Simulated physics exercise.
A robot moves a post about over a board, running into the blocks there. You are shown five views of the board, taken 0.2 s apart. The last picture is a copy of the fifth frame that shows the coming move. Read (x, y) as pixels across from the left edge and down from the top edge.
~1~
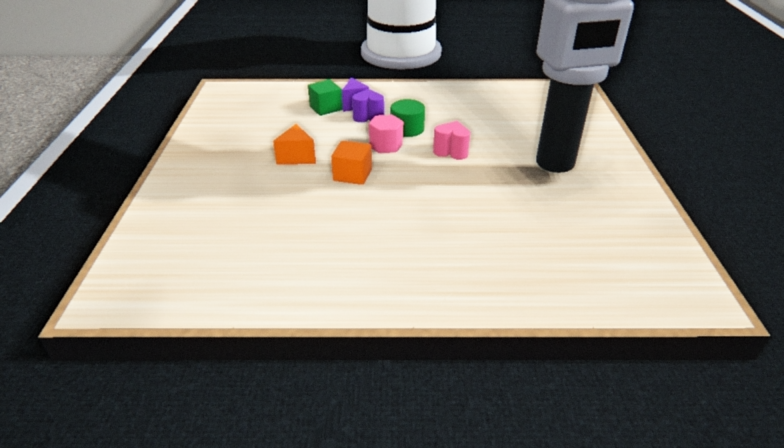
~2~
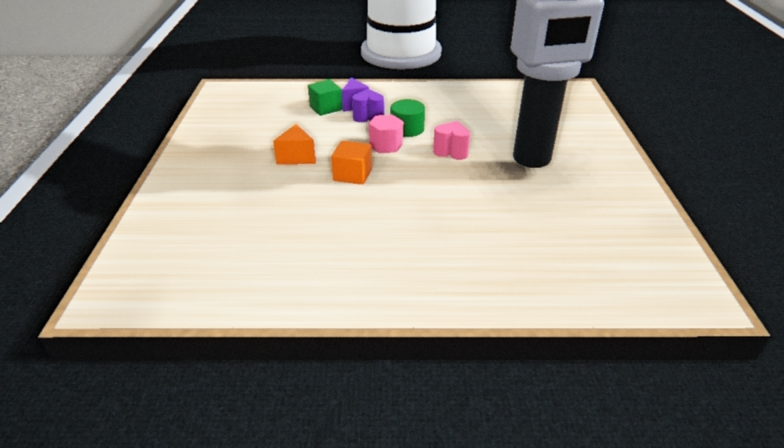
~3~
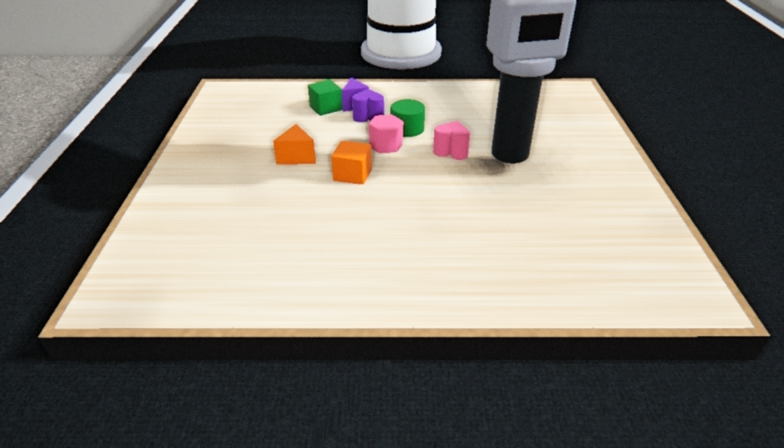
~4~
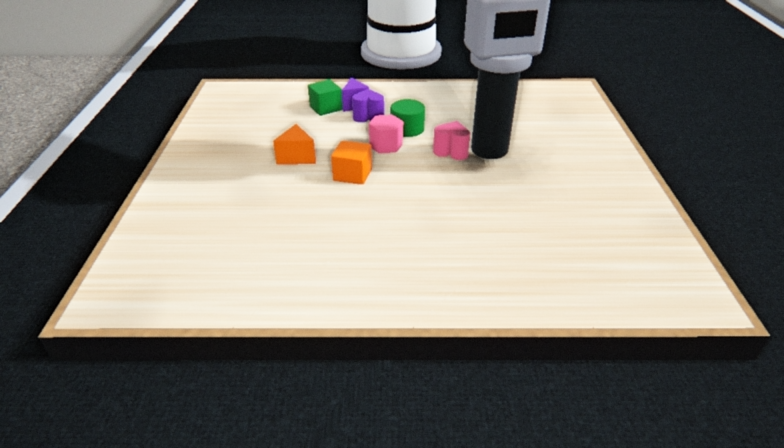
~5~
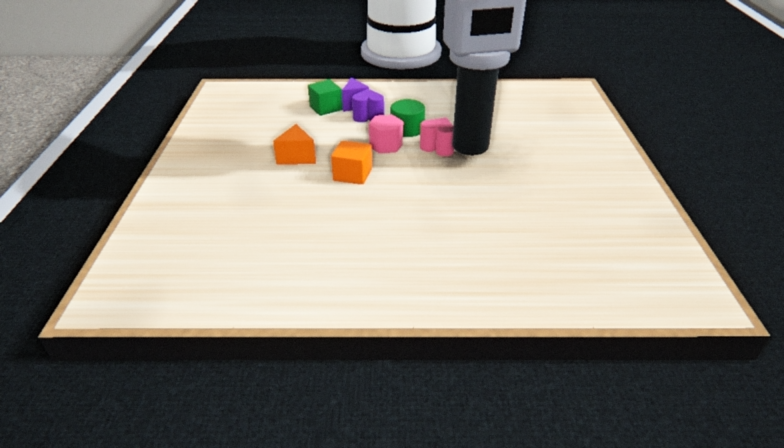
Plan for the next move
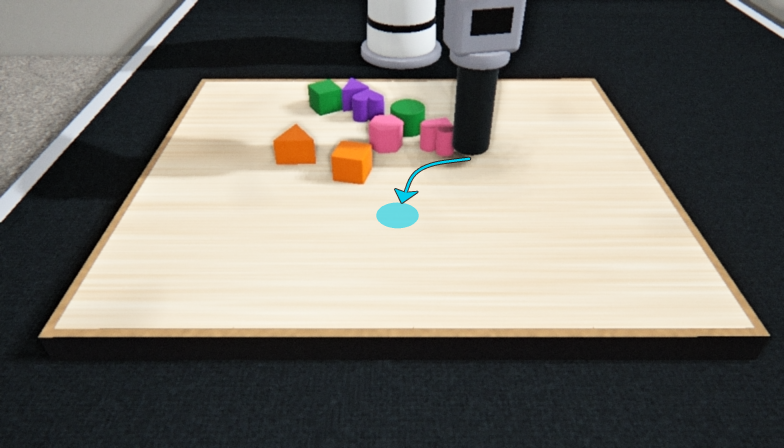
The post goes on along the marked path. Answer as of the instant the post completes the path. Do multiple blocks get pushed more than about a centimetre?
No, I don't think so.
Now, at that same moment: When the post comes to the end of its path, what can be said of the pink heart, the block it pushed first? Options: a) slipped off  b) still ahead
Answer: A.
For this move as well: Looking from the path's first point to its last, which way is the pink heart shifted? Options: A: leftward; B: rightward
My pick is B.
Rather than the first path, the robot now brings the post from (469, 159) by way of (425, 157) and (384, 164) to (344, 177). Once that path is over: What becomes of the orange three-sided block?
Stays where it is.
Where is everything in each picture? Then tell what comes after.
Tip of the post at (555, 164), middles of tops, pink hexagon at (386, 122), pink heart at (453, 128), in the first frame.
Post at (532, 159), nothing pushed, in the second frame.
Post at (510, 155), nothing pushed, in the third frame.
Post at (489, 151), nothing pushed, in the fourth frame.
Post at (470, 147), pink hexagon at (386, 122), pink heart at (439, 124), in the fifth frame.
The line goes from (469, 159) by way of (428, 166) and (407, 187) to (397, 215).
On the path given first. One third of the way, post at (428, 154); pink heart at (424, 123), turned 60° clockwise.
Two thirds of the way, post at (408, 176); pink heart at (424, 123), turned 60° clockwise.
At the end, post at (398, 203); pink hexagon unmoved; pink heart at (424, 123), turned 60° clockwise.
